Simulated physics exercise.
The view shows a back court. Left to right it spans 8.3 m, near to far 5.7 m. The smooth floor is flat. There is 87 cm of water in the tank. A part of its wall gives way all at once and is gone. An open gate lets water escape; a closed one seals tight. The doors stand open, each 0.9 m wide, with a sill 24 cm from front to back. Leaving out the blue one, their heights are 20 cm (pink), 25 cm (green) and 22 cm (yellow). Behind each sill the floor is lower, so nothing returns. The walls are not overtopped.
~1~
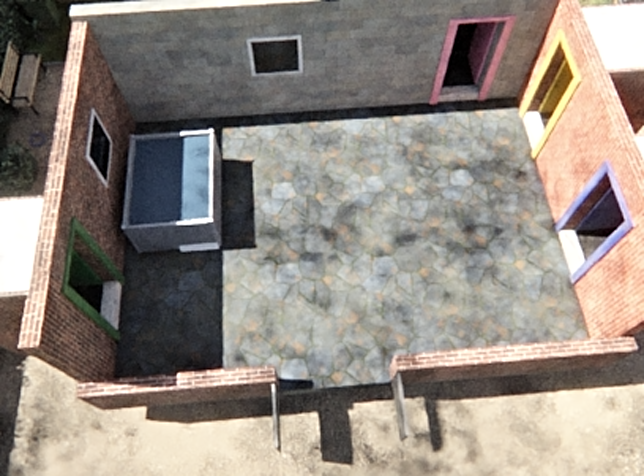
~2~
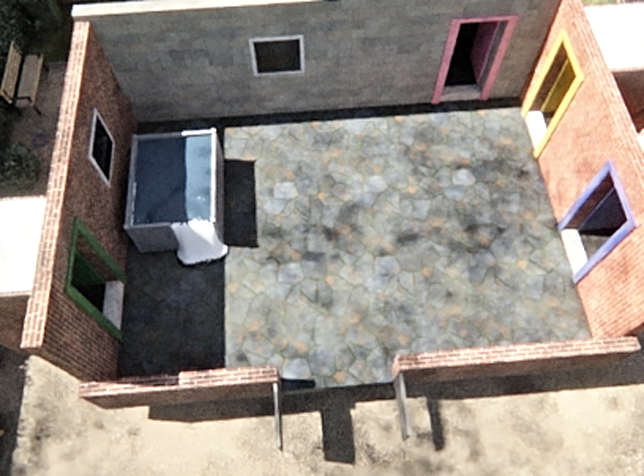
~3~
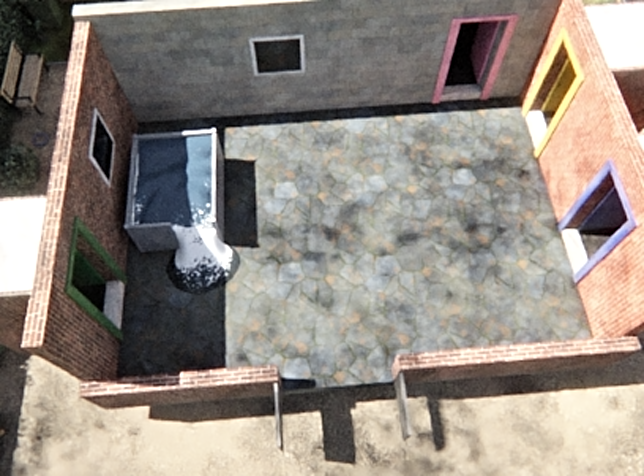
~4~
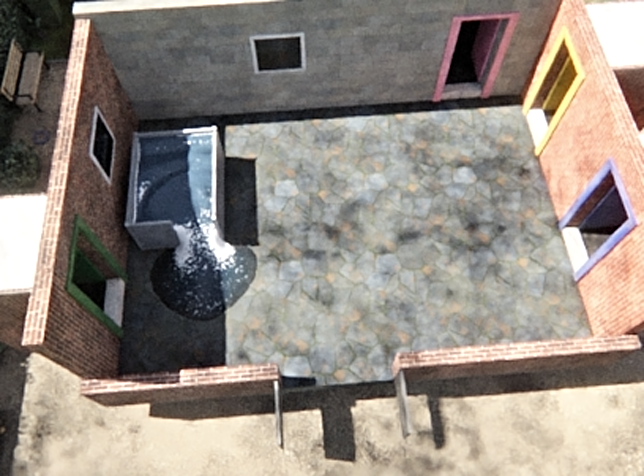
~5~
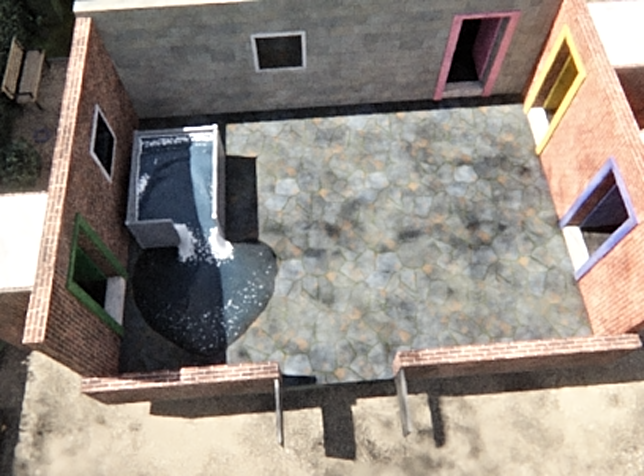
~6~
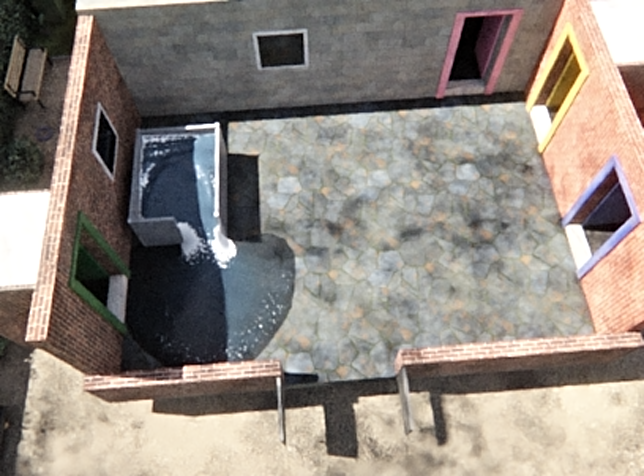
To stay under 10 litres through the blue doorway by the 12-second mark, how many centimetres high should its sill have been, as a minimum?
It would have to be roughly 6.5 cm high.
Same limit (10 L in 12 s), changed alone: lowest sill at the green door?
About 13.5 cm at green.
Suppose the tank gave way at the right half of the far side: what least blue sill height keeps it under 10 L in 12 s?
About 6.5 cm.
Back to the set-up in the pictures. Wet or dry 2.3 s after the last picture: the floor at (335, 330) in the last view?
It is flooded.
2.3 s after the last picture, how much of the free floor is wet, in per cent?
About 25 per cent.
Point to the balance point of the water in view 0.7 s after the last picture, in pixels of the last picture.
Near (195, 240).
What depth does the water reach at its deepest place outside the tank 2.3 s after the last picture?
Roughly 28 cm.
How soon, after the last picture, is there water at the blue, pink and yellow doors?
Arrival: Blue 3.8 s, pink 7.5 s, yellow 6.0 s.
Then, 0.7 s after the last picture water covers 20 % of the floor, deepest (44 cm) near (207, 244); it has not reached the blue door.
Then, 2.3 s after the last picture water covers 25 % of the floor, deepest (28 cm) near (207, 244); it has not reached the blue door.
Then, 11.3 s after the last picture water covers 85 % of the floor, deepest (8 cm) near (528, 107); 6 cm at the blue door, 0 litres in over its 15 cm sill.
At the blue door as built, the water peaked near 10 cm, 5.7 s after the last picture.
With a sill of 5.5 cm, 22 litres would have come in within the 12 s; with 7.5 cm, 6 litres. So under 10 litres takes about 6.5 cm.
